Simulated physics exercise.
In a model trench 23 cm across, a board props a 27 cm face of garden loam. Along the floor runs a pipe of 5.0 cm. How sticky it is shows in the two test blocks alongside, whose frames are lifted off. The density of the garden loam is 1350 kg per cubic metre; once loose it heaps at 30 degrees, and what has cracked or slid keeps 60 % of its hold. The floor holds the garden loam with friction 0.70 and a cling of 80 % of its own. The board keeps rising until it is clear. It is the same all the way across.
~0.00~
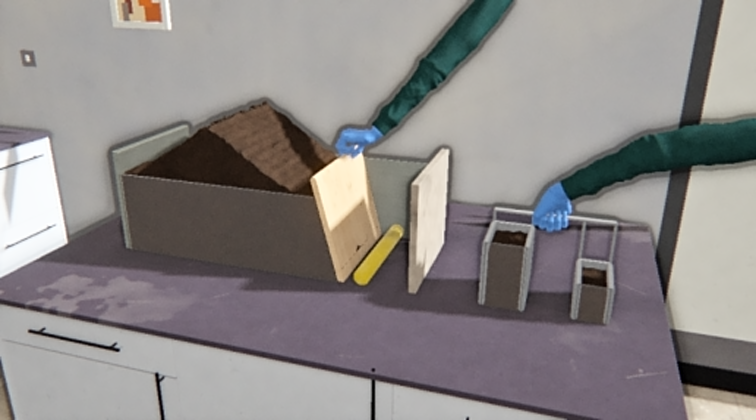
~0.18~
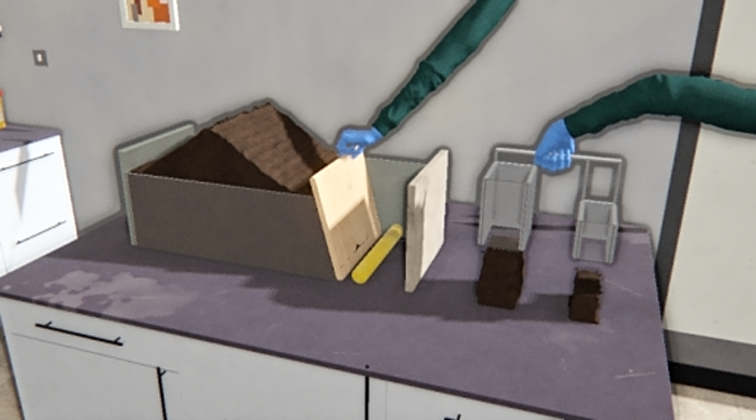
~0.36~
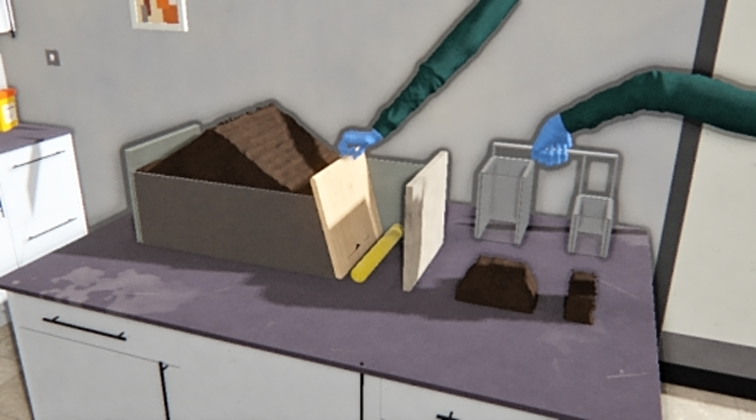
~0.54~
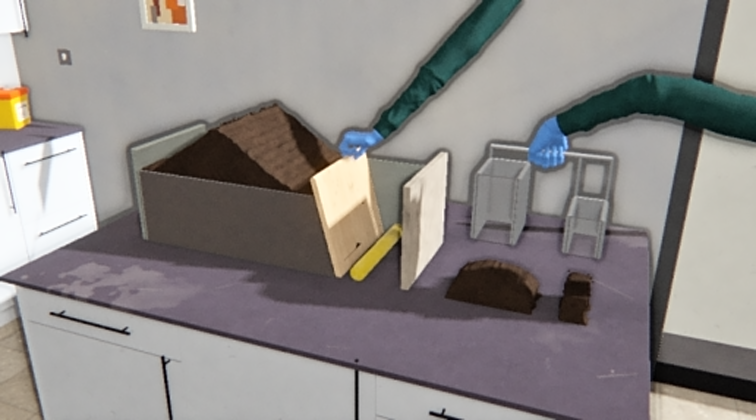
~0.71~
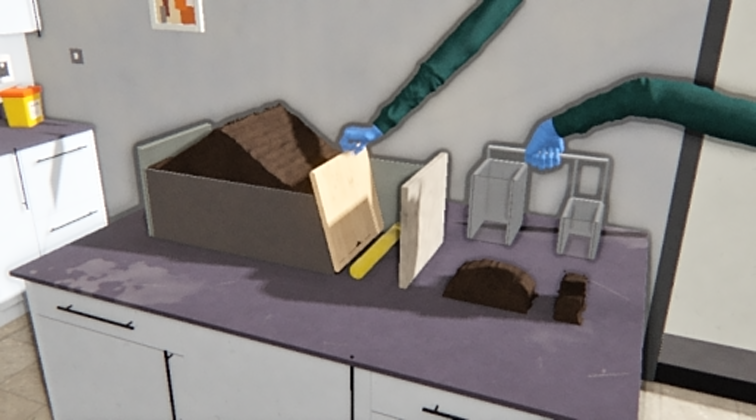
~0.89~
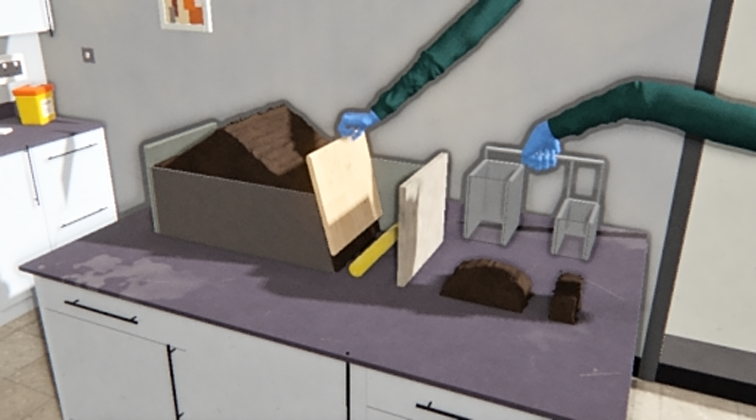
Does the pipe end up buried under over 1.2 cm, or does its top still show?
The pipe ends up covered.
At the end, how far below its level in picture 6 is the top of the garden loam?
About 6.0 cm.
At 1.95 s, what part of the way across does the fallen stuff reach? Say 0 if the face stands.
Near 45 %.
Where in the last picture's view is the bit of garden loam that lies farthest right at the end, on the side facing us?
Near (374, 274).
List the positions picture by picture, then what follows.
Top of the board at (314, 197), not yet moved; crest of the garden loam at (207, 130); block heights 18 cm, 9.2 cm (left to right), in the first frame.
Top of the board at (314, 196), not yet moved; crest of the garden loam at (210, 130); block heights 16 cm, 9.1 cm (left to right), in the second frame.
Top of the board at (314, 196), not yet moved; crest of the garden loam at (213, 131); block heights 9.3 cm, 9.1 cm (left to right), in the third frame.
Top of the board at (314, 196), not yet moved; crest of the garden loam at (216, 131); block heights 8.5 cm, 9.0 cm (left to right), in the fourth frame.
Top of the board at (313, 190), moved 1.8 cm; crest of the garden loam at (220, 131); block heights 8.5 cm, 9.0 cm (left to right), in the fifth frame.
Top of the board at (309, 173), moved 7.1 cm; crest of the garden loam at (223, 130); block heights 8.5 cm, 9.0 cm (left to right), in the sixth frame.
After 1.21 s, the face still stands and nothing lies on the pipe.
After 1.58 s, the fallen stuff reaches 7 % of the way across and nothing lies on the pipe.
After 1.95 s, the fallen stuff reaches 43 % of the way across and 7.6 cm lies on the pipe.
After 2.32 s, the fallen stuff reaches 62 % of the way across and 4.6 cm lies on the pipe.
After 2.52 s, the fallen stuff reaches 64 % of the way across and 5.3 cm lies on the pipe.
